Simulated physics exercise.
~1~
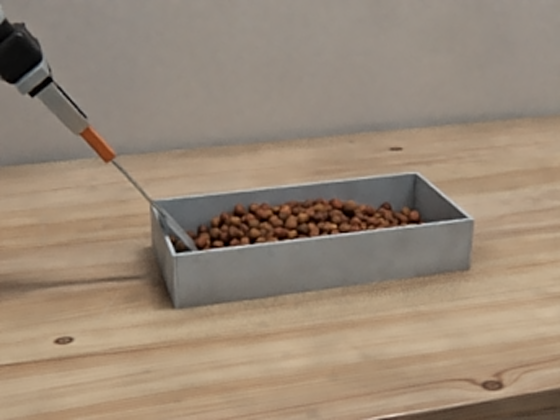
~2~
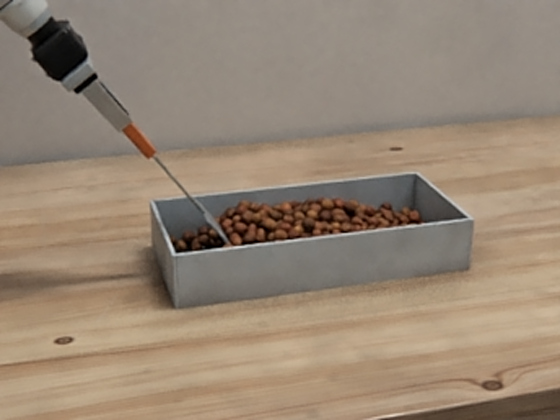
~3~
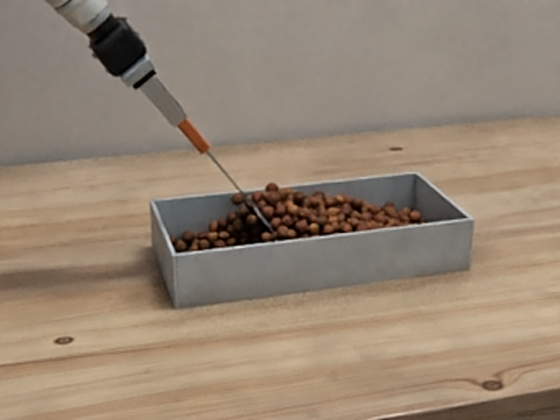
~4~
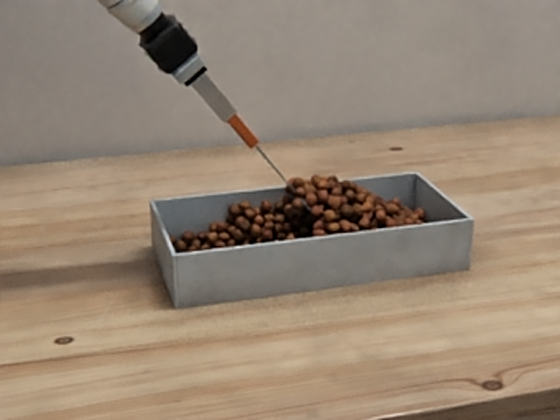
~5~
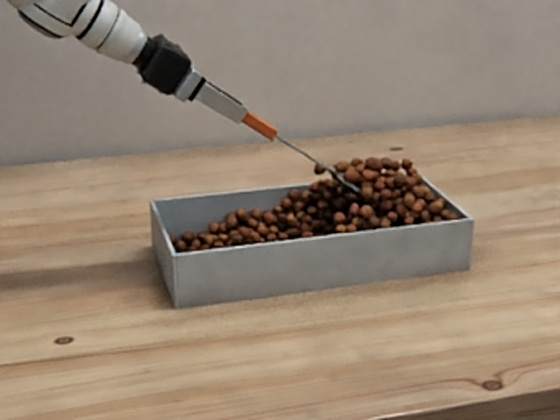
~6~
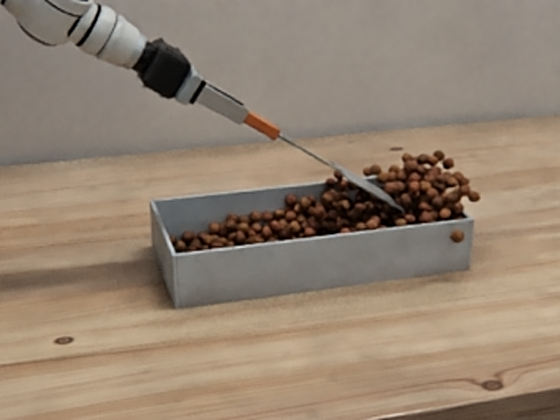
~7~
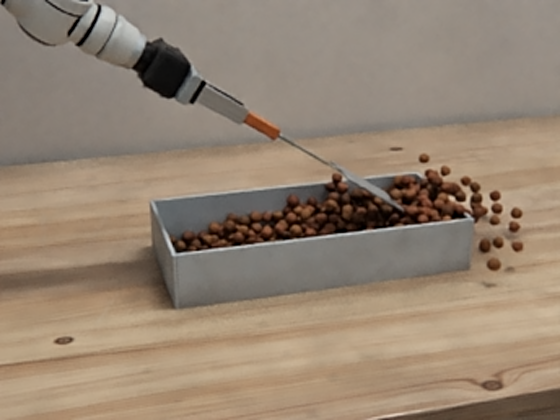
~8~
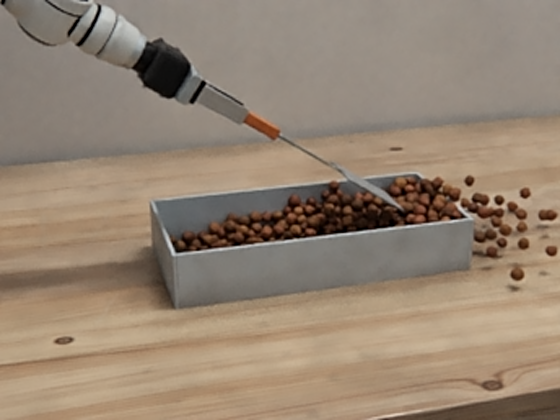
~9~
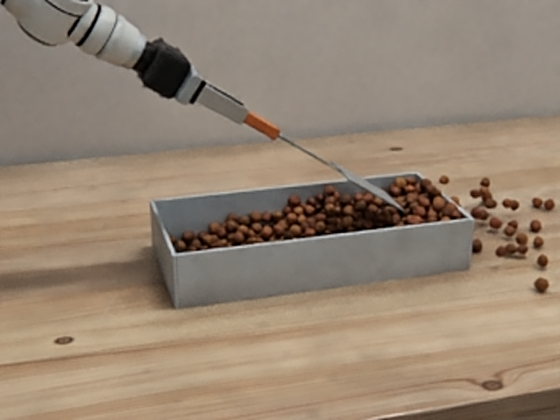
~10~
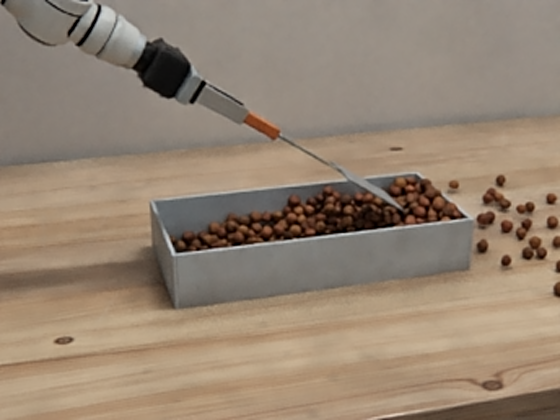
At first, a robot arm holds a thin metal turner with an orange section at the left end of a gray tray filled with hazelnuts on a wooden table. The arm pushes the blade to the right through the nuts, heaping them up ahead of it. Nearing the right end, the turner rises and tilts flatter, then stops abruptly. The piled nuts surge over the tray's right edge and tumble onto the table. They scatter and roll away to the right, while most of the nuts remain in the tray beneath and around the motionless blade.
